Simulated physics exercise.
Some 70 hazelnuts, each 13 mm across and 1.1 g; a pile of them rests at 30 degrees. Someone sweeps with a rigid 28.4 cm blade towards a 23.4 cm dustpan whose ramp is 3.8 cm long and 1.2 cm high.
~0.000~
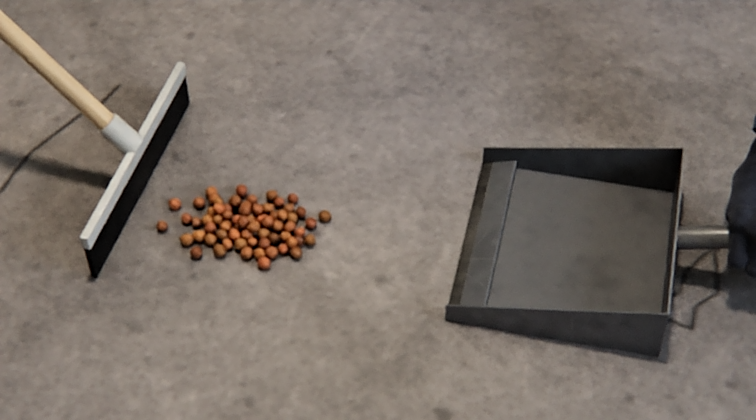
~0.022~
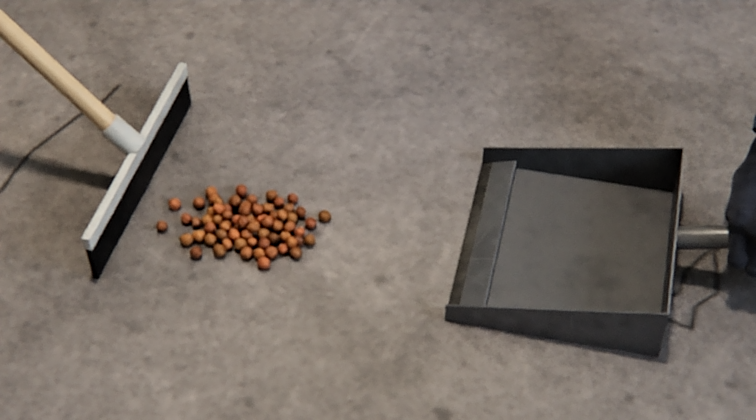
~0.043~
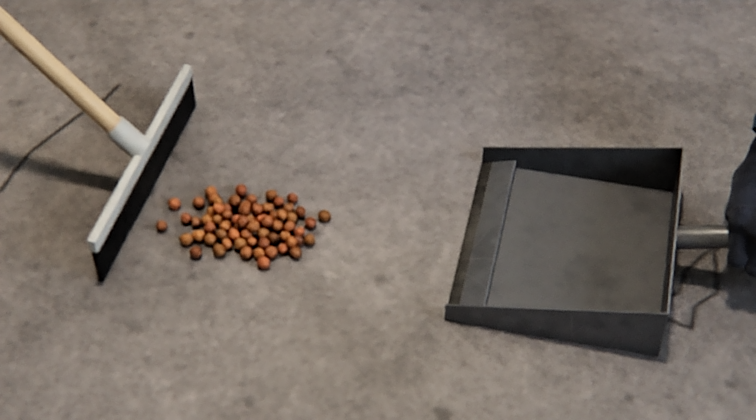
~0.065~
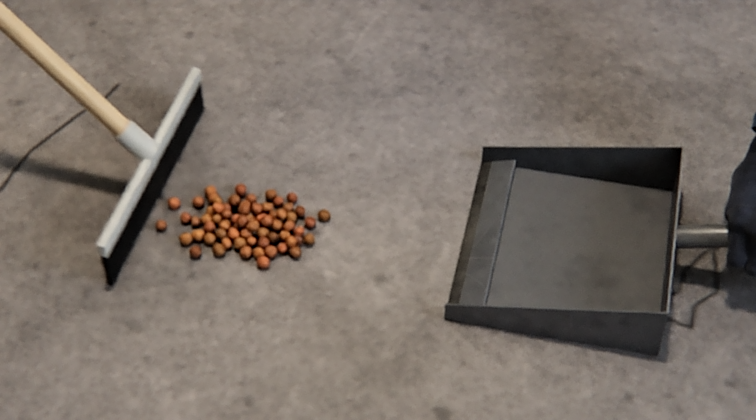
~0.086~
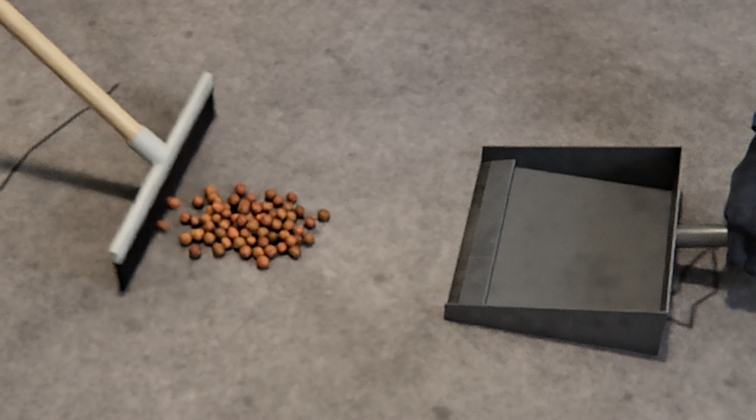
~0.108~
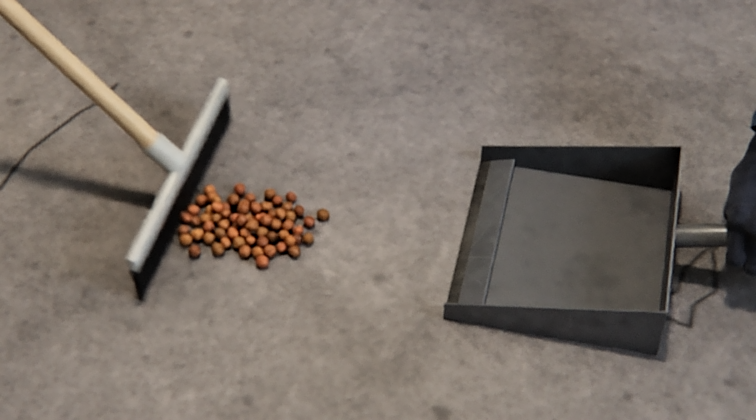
At first, a push broom with a wooden handle and a dark blade stands left of a loose pile of small round brown nuts on a grey floor, with a dark dustpan at right. The blade slides slowly rightward, then faster, and meets the pile's left edge, nudging the nearest few nuts.
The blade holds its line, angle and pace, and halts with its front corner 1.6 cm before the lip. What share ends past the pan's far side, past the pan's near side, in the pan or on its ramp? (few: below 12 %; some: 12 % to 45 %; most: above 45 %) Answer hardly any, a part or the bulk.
Past the pan's far side: Hardly any; past the pan's near side: A part; in the pan or on its ramp: A part.
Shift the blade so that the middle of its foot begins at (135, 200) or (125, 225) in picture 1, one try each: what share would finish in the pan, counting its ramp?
About 45 and 35 per cent.
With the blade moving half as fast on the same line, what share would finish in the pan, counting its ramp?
It would be near 25 per cent.
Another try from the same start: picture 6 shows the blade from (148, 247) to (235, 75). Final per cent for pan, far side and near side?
Pan 50, far 5, near 20.
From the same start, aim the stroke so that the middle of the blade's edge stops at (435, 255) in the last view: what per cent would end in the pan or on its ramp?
Some 50 per cent.
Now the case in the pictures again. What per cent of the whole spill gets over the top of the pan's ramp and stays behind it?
Some 30 per cent.
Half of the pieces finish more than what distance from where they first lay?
Roughly 38 cm.
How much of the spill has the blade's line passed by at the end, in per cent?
Some 0 per cent.
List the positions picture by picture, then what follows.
Blade from (87, 243) to (181, 72), moved 0.0 cm, 0 of the pieces shifted so far; middle of the pieces at (250, 222); pan at (583, 256), in the first picture.
Blade from (89, 244) to (183, 73), moved 0.3 cm, 0 of the pieces shifted so far; middle of the pieces at (250, 222), in the second picture.
Blade from (94, 246) to (188, 74), moved 1.0 cm, 0 of the pieces shifted so far; middle of the pieces at (250, 222), in the third picture.
Blade from (104, 251) to (196, 78), moved 2.3 cm, 0 of the pieces shifted so far; middle of the pieces at (249, 221), in the fourth picture.
Blade from (116, 257) to (208, 82), moved 4.0 cm, 0 of the pieces shifted so far; middle of the pieces at (249, 221), in the fifth picture.
Blade from (134, 265) to (224, 88), moved 6.3 cm, 3 of the pieces shifted so far; middle of the pieces at (249, 221); pan at (581, 254). Its pace works out near 1.09 m/s, heading 18 degrees towards the viewer's side, in the sixth picture.
Then, at 0.26 s, middle of the blade 15 cm from the lip; 0 % over the lip, far side 0 %, near side 15 %.
After 0.35 s, middle of the blade 6 cm from the lip; 0 % over the lip, far side 0 %, near side 30 %.
After 0.59 s, middle of the blade 2 cm from the lip; 50 % over the lip, far side 5 %, near side 35 %.
At rest (2.0 s), far side 5 %, near side 35 %, pan 35 %, in front of the lip or behind the blade 25 %.
